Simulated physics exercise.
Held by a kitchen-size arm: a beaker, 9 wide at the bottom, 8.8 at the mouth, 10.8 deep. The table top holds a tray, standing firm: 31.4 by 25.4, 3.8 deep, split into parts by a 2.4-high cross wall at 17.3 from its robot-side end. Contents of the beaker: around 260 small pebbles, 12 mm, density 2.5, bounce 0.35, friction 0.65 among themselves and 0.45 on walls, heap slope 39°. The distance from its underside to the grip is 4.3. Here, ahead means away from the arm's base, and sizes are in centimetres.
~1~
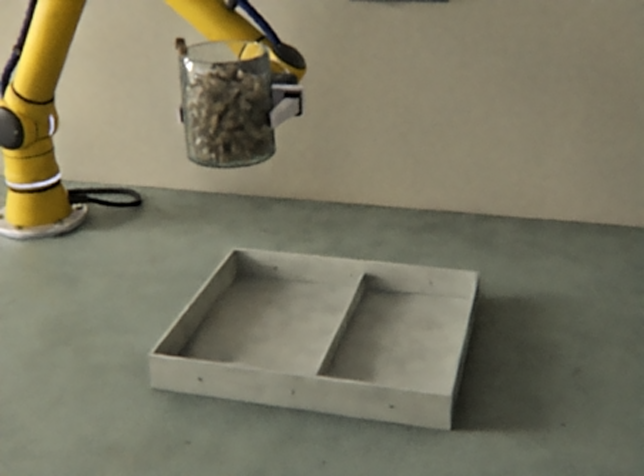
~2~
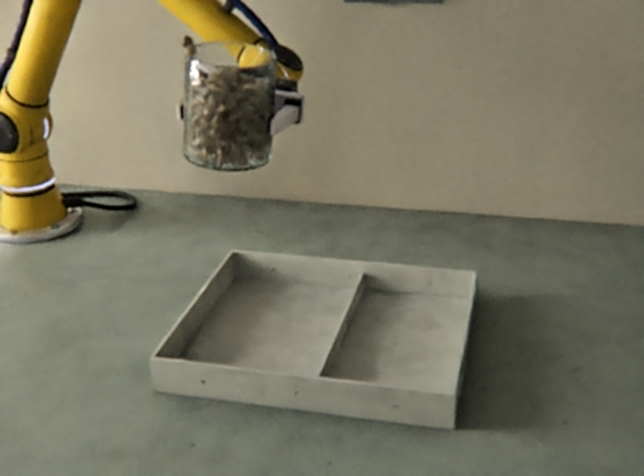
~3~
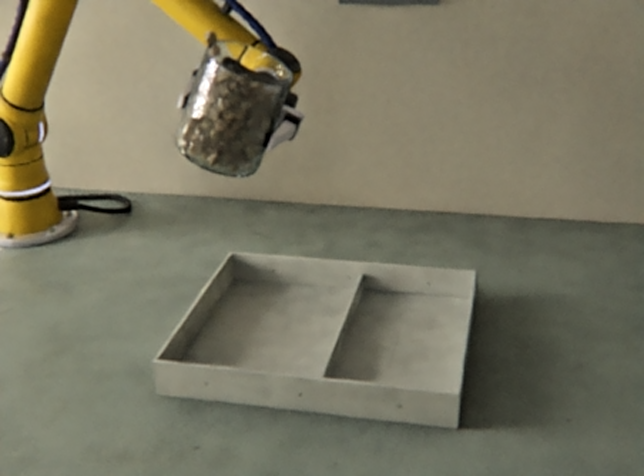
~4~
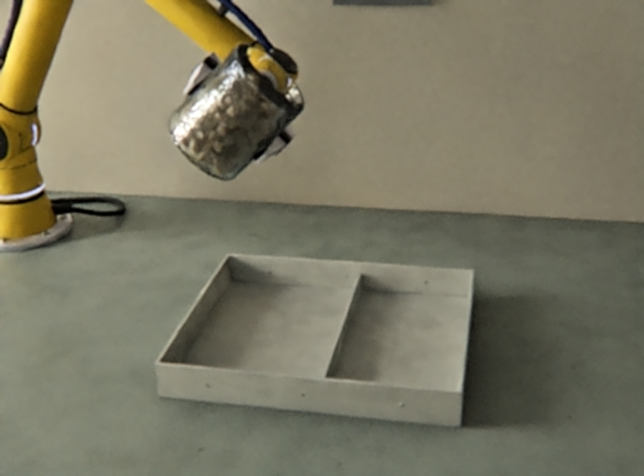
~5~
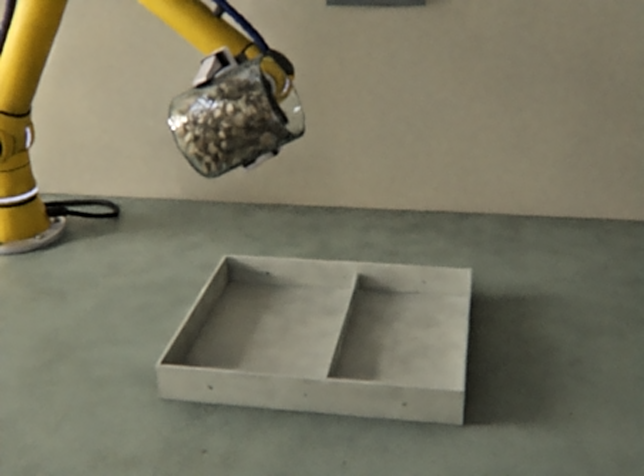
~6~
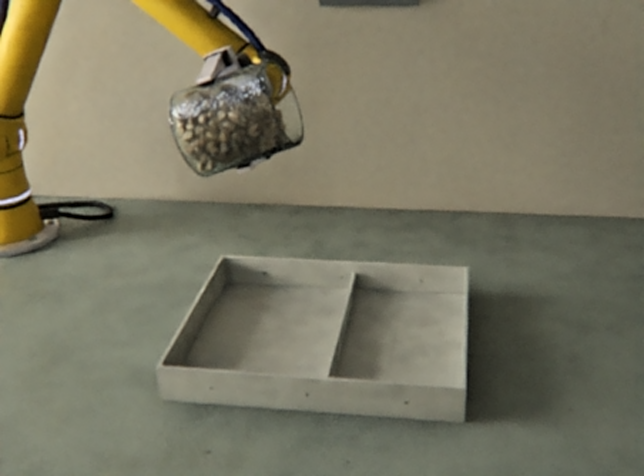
A yellow robot arm held a clear beaker of small pebbles above a divided gray tray and gradually tilted it well over onto its side, while the tray stayed still on the table below.
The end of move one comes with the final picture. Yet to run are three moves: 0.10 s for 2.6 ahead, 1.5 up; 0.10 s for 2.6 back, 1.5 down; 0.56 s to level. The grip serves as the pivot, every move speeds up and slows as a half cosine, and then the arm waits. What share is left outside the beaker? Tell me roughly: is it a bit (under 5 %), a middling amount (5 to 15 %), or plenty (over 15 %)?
Roughly a middling amount, 5 to 15 %.
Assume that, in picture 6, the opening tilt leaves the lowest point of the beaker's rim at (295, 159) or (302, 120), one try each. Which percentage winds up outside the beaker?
I'd put them at some 35 and 5 in a hundred.
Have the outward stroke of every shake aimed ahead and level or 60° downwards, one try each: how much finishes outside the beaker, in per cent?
Result: Approx. 10 % and 0 %, one try each.
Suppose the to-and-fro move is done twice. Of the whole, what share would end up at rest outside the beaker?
In that case it would be roughly 25 per cent.
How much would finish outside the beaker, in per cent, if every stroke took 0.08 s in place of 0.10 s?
About 25 per cent in that case.
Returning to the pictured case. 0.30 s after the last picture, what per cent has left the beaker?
Share gone: Around 10 %.
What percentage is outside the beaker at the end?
Around 10 percent.
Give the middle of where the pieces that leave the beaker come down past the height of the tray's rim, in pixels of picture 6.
Estimated centre near (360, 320) in pixels.
Then, 0.30 s on, tilted 64° forward, highest piece 30 above the table; 239 in the beaker, 3 in the far-side part, 21 in flight or on a rim.
Then, 0.61 s on, tilted 12° forward, highest piece 32 above the table; 236 in the beaker, 24 in the far-side part, 3 in the robot-side part.
Then, 0.96 s on, level, highest piece 32 above the table; 236 in the beaker, 24 in the far-side part, 3 in the robot-side part.
Then, 2.01 s on, level, highest piece 32 above the table; 236 in the beaker, 24 in the far-side part, 3 in the robot-side part.
In the end, 236 in the beaker, 24 in the far-side part, 3 in the robot-side part. That is 10 % outside the beaker.
